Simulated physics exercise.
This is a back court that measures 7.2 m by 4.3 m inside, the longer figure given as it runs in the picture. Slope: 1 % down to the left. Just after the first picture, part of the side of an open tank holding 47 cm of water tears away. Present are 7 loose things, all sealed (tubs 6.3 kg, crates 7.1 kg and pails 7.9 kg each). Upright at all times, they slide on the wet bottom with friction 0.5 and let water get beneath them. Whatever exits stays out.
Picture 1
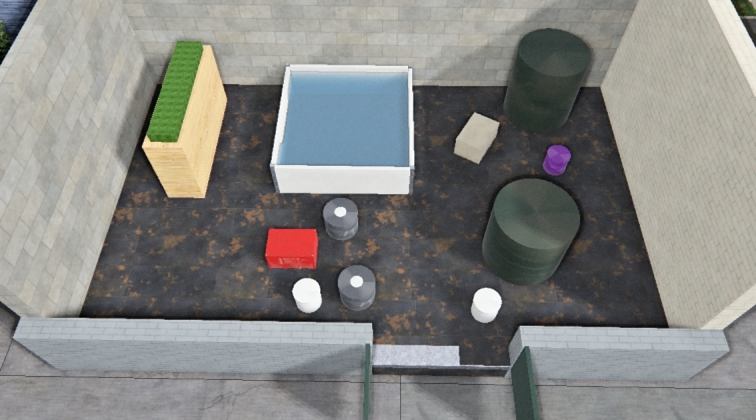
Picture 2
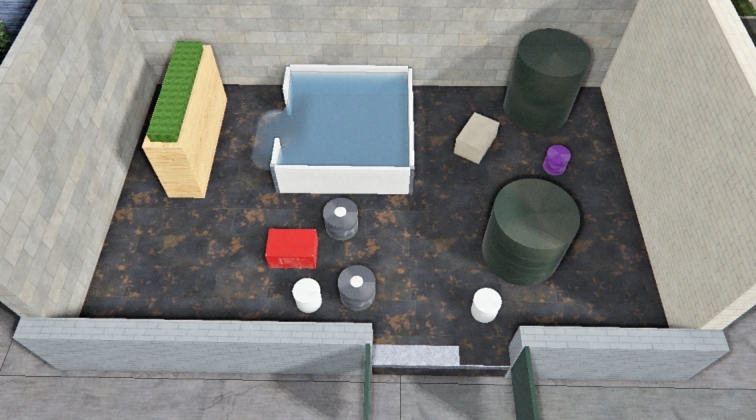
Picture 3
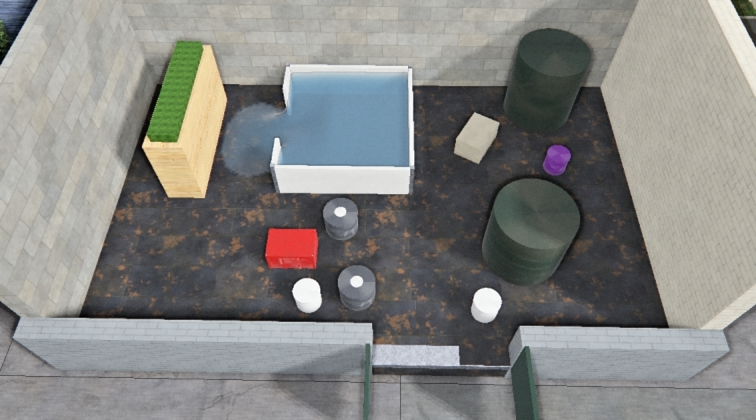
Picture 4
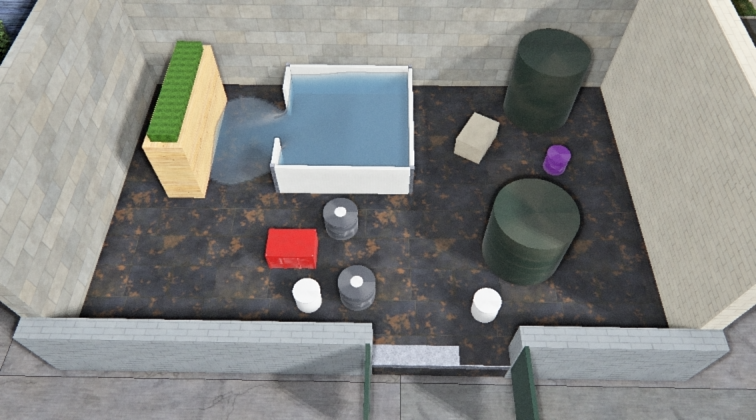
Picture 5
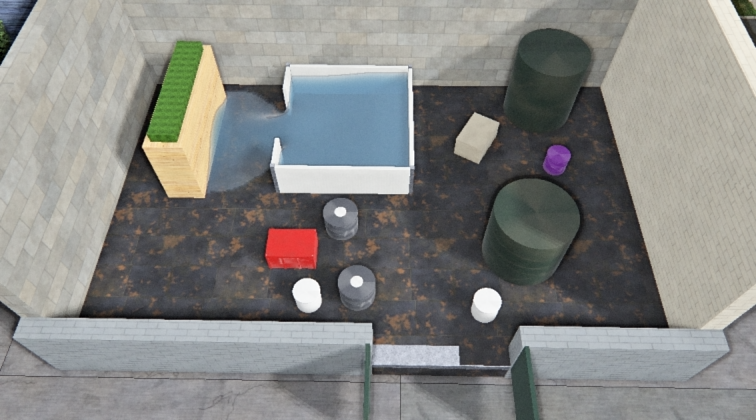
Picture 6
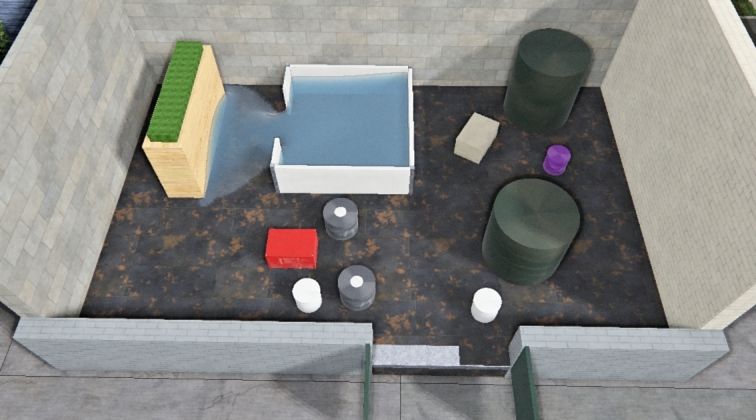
Water pouring through a gap in the left side of a white-walled tank, spreading to a wooden block topped with green.
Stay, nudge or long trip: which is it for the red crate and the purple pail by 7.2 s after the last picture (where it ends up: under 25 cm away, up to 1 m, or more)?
Red crate far from the start; purple pail almost motionless.
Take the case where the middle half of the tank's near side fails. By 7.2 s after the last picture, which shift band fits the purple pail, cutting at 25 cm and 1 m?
Afterwards the purple pail stays almost motionless.
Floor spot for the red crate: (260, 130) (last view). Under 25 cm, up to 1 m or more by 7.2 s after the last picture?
Well, it edges along somewhat.
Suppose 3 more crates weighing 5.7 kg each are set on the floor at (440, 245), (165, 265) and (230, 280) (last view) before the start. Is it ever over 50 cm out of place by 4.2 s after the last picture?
Going one by one: Not far enough, too far, too far.
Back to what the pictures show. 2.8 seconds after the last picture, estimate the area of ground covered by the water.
Near 17 m2 in all.
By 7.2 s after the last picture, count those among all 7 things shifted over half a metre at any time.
3.
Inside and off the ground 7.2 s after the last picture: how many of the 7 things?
The count is 3.
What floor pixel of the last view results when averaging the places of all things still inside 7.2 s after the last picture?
That lands at roughly (443, 227).
Then, 0.9 s after the last picture the red crate is near (291, 243), 0.0 m from its start, aground; the purple pail is near (559, 154), 0.0 m from its start, aground; 0 of 7 are out; 0 afloat.
Then, 2.8 s after the last picture the red crate is near (326, 262), 0.5 m from its start, afloat; the purple pail is near (559, 154), 0.0 m from its start, aground; 0 of 7 are out; 1 afloat.
Then, 4.8 s after the last picture the red crate is near (389, 222), 1.3 m from its start, aground; the purple pail is near (559, 154), 0.0 m from its start, aground; 0 of 7 are out; 0 afloat.
Then, 7.2 s after the last picture the red crate is near (420, 191), 1.8 m from its start, afloat; the purple pail is near (559, 154), 0.0 m from its start, aground; 0 of 7 are out; 3 afloat.
